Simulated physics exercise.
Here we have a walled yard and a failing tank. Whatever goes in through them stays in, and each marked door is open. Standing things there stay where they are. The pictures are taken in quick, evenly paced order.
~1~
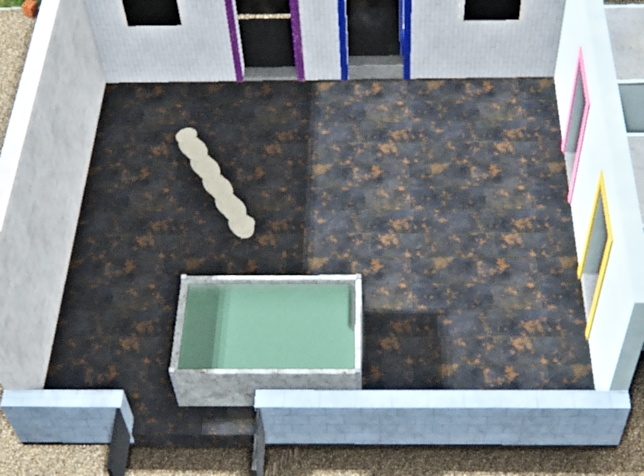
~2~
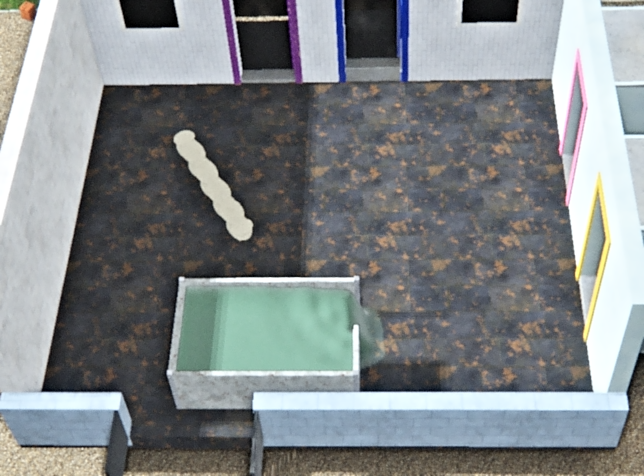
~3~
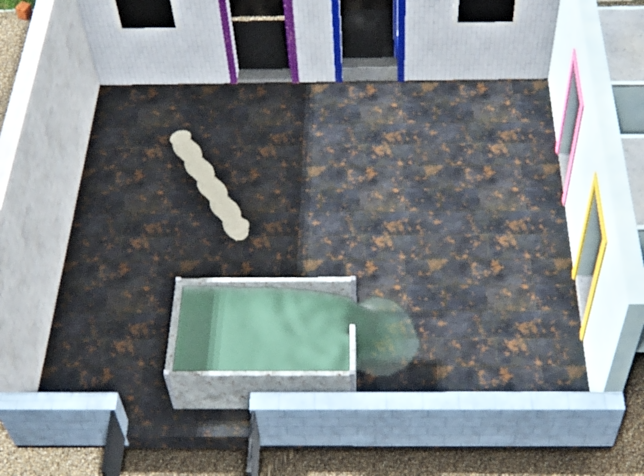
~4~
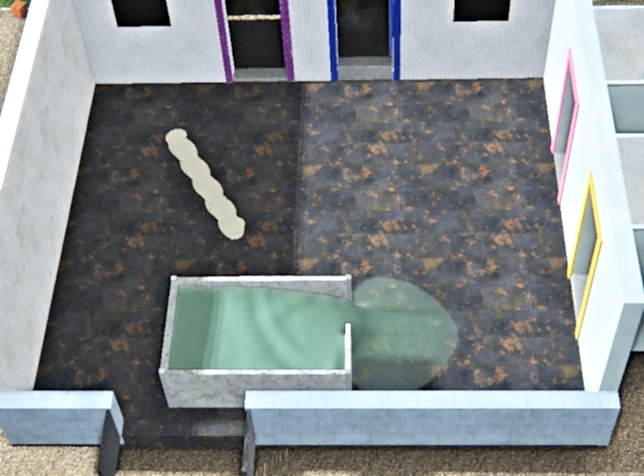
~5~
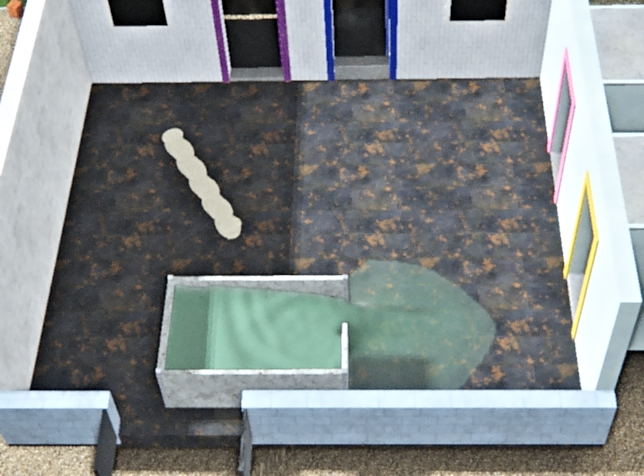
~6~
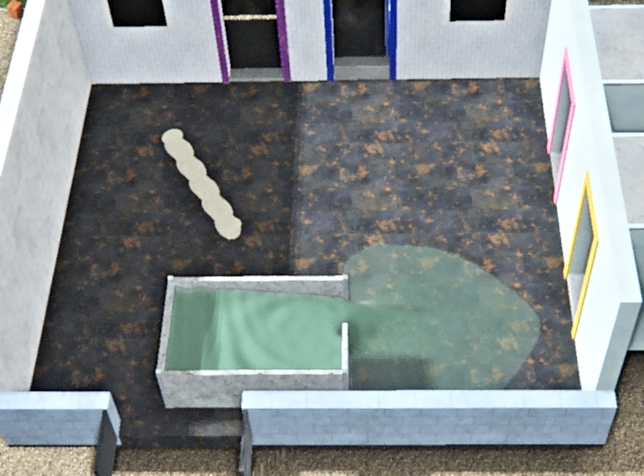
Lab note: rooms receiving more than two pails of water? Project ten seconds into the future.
At the end, I expect the yellow door to see over two buckets. I expect the purple door to see two buckets at most. I expect the blue door to see two buckets at most. I expect the pink door to see over two buckets.
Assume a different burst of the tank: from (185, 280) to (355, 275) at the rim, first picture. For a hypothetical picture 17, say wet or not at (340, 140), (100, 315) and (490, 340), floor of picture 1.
One by one: Waterlogged; unsoaked; unsoaked.
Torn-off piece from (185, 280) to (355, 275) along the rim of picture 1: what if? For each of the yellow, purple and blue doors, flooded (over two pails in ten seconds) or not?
Result - yellow door: Below the limit; purple door: Above the limit; blue door: Below the limit.
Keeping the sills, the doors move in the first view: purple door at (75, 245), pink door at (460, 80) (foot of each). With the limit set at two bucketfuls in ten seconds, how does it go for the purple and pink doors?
I reckon the purple door is safe, and the pink door breaks the limit.
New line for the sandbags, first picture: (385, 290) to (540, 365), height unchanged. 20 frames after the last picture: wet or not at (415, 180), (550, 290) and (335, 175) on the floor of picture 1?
First spot inundated, second inundated, third inundated.
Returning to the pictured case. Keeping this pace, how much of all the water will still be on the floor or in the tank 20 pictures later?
Roughly 94 per cent.
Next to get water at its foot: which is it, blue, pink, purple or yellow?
Answer: The yellow-painted one.
A moment on, water covers 25 % of the floor; the yellow door under two buckets in, the purple door not reached, the blue door not reached, the pink door not reached.
Next, water covers 30 % of the floor; the yellow door over two buckets in, the purple door not reached, the blue door not reached, the pink door under two buckets in.
Then, water covers 35 % of the floor; the yellow door far over two buckets in, the purple door not reached, the blue door not reached, the pink door over two buckets in.
Later, water covers 50 % of the floor; the yellow door far over two buckets in, the purple door wet at the sill, nothing in, the blue door wet at the sill, nothing in, the pink door over two buckets in.
In the end, water covers 70 % of the floor; the yellow door far over two buckets in, the purple door wet at the sill, nothing in, the blue door wet at the sill, nothing in, the pink door far over two buckets in.
